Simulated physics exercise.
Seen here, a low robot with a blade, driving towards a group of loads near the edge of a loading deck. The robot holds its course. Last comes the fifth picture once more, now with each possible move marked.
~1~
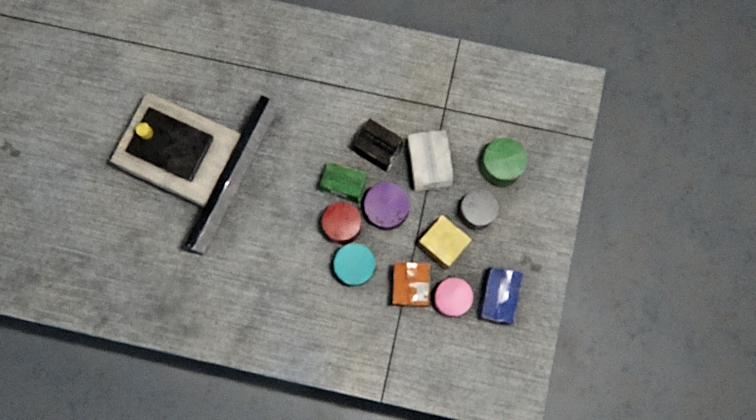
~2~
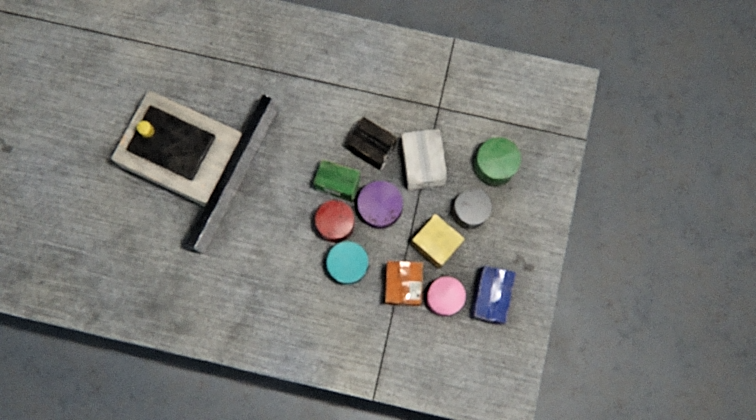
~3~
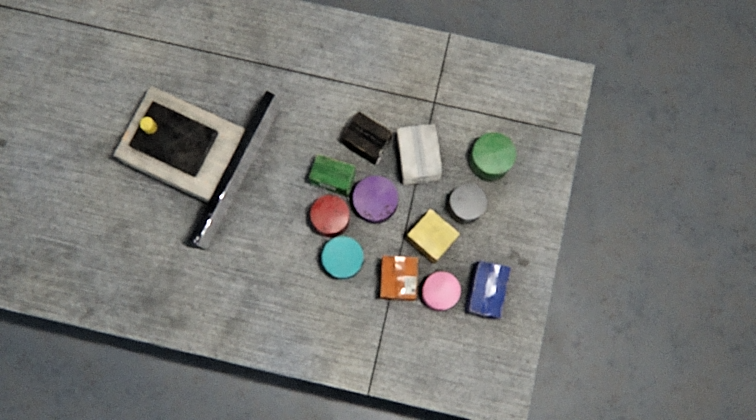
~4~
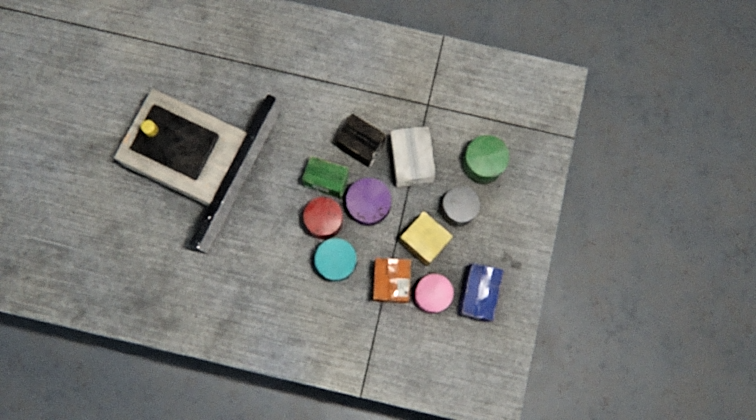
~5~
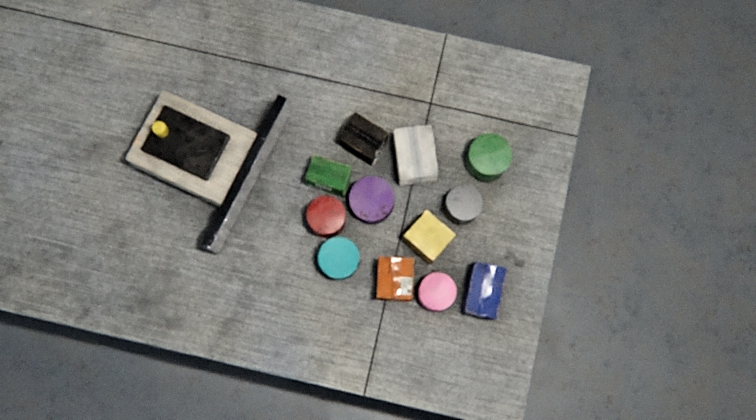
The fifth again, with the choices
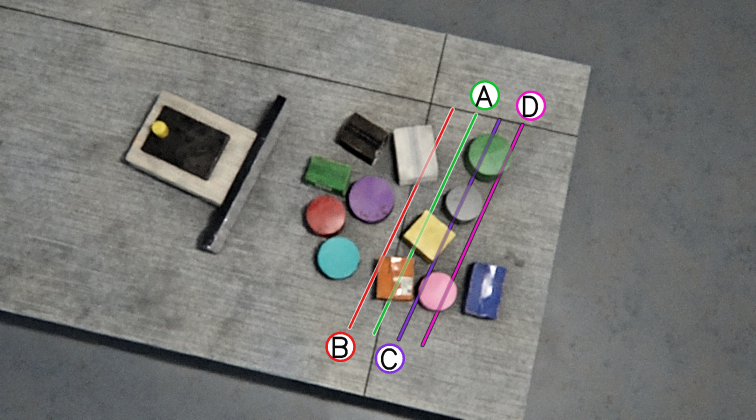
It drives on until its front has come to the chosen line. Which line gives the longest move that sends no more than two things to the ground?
It should halt at D.
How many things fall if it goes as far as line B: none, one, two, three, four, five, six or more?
By then, none.
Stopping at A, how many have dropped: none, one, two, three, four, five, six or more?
The count is none.
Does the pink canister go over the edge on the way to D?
No.
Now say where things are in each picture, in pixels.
White parcel (430, 161); green canister (503, 163); grey canister (478, 211), in the first frame.
Robot (176, 145); purple canister (380, 205), in the second frame.
Robot (179, 141); pink canister (440, 291), in the third frame.
Robot (180, 144); turquoise pail (336, 261), in the fourth frame.
Robot (191, 145); orange parcel (395, 280); green parcel (329, 176); yellow crate (429, 237), in the fifth frame.
On the marked copy, A at (427, 221); B at (403, 215); C at (451, 226); D at (474, 232).
Taking D. A third of the way, robot (273, 164); black parcel (382, 143); white parcel (422, 156).
Two thirds of the way, robot (355, 183); green canister (541, 179); blue parcel (513, 315).
When it is over, robot (420, 198); green canister over the edge; blue parcel over the edge; two fallen.
As for the rest, A is within the limit but short; B is within the limit but short; C is within the limit but short.
